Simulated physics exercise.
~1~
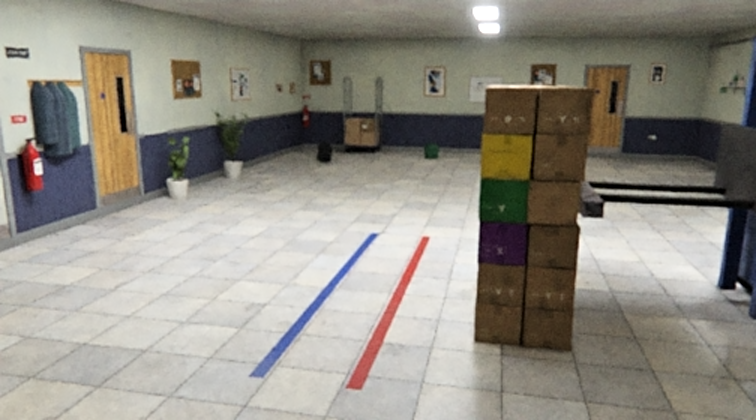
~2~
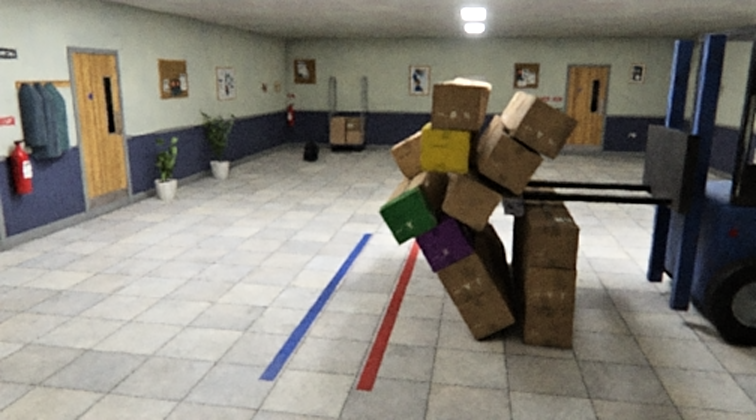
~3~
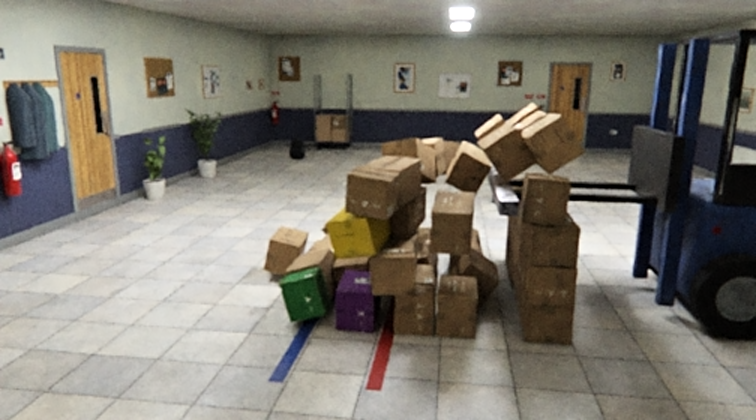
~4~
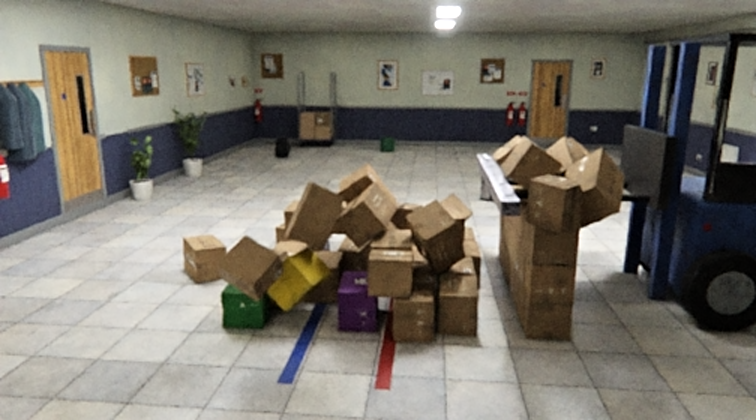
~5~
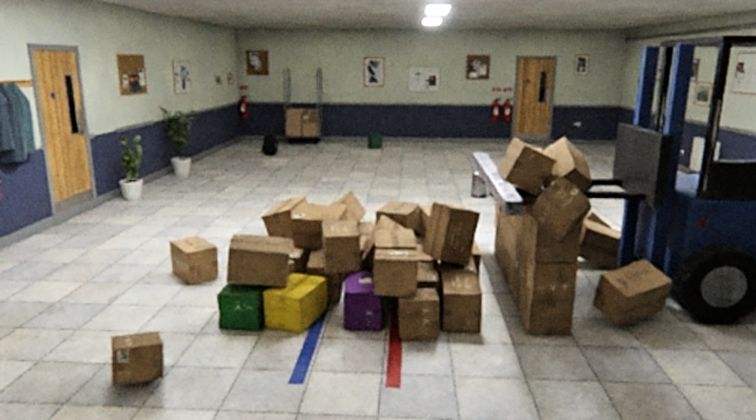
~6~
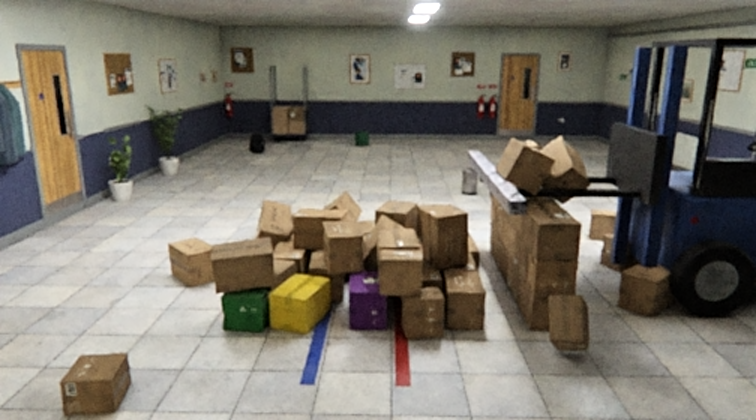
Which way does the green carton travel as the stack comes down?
The green carton moves to the left as it falls, ending up on the floor beyond the blue line.
In a tiled hall, a forklift topples stacked cartons leftward across blue and red lines.
